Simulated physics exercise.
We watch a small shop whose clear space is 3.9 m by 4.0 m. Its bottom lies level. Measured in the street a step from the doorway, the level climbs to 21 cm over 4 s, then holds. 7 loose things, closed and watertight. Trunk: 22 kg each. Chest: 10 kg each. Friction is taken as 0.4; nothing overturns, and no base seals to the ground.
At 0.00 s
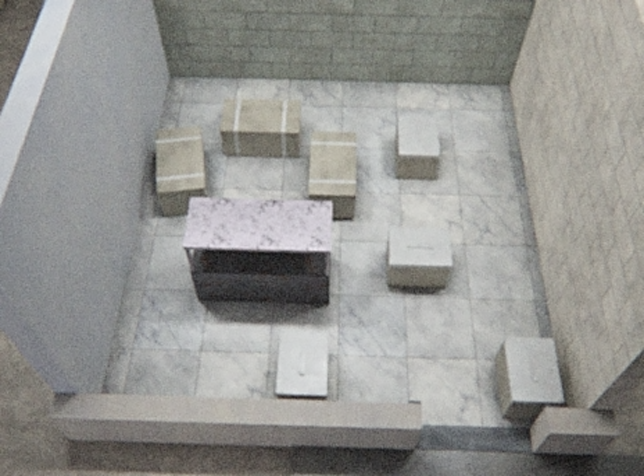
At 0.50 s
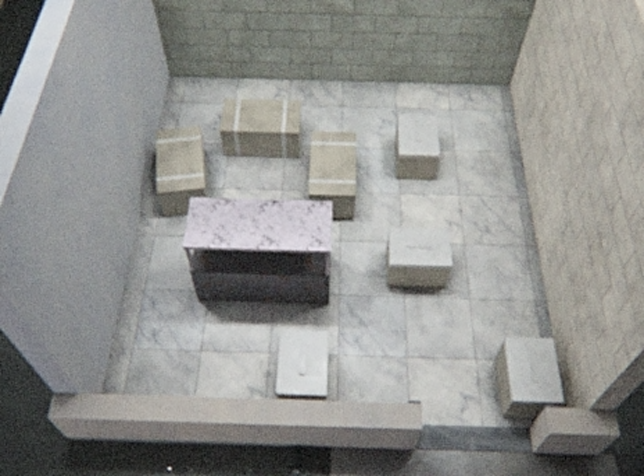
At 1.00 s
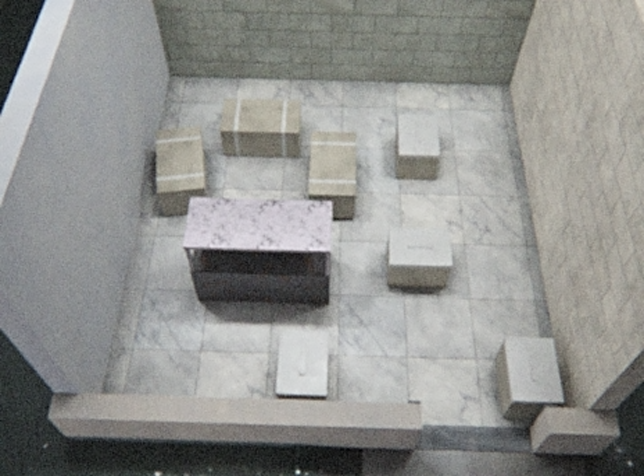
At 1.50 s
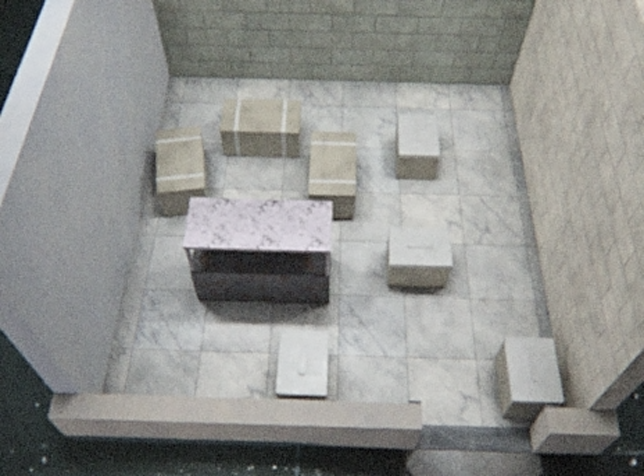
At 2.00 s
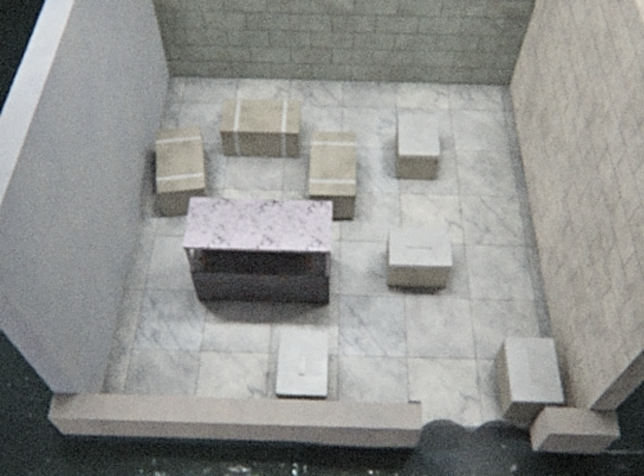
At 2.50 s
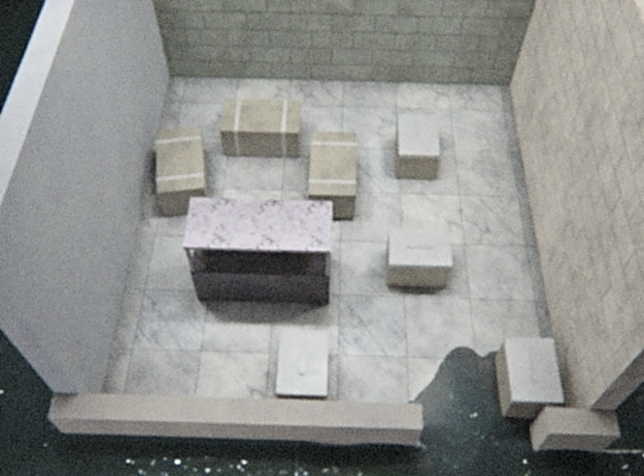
The footage shows a small tiled room with pale walls, a marble-topped counter and several boxes, while dark water spreads along the ground outside and then enters through the front doorway at right; the furnishings stay in place.
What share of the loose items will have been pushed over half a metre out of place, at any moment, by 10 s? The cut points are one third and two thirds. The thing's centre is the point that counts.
It's shaping up to be some of them, a third to two thirds.
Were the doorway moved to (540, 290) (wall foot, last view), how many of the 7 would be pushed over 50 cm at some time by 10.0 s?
Then it comes to 4.
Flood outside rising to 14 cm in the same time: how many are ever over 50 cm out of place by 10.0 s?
Under that setup the answer is 3.
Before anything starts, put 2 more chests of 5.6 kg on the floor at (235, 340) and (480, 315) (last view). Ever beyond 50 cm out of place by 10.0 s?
In turn: Within the mark, beyond the mark.
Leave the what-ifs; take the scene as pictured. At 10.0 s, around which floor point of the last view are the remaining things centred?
The average lands around (273, 174).
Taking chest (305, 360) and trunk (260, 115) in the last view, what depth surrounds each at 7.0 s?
1 and 0 cm.
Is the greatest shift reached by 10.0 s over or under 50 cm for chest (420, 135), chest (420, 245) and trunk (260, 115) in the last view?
One by one: Above; above; below.
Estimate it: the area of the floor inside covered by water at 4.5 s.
About 5.0 m2.
After 3.5 s 0 of 7 are over 50 cm from their spots; 0 afloat.
After 4.5 s 1 of 7 are over 50 cm from their spots; 0 afloat.
After 7.0 s 3 of 7 are over 50 cm from their spots; 2 afloat.
After 10.0 s 3 of 7 are over 50 cm from their spots, and 3 have been at some point; 4 afloat.
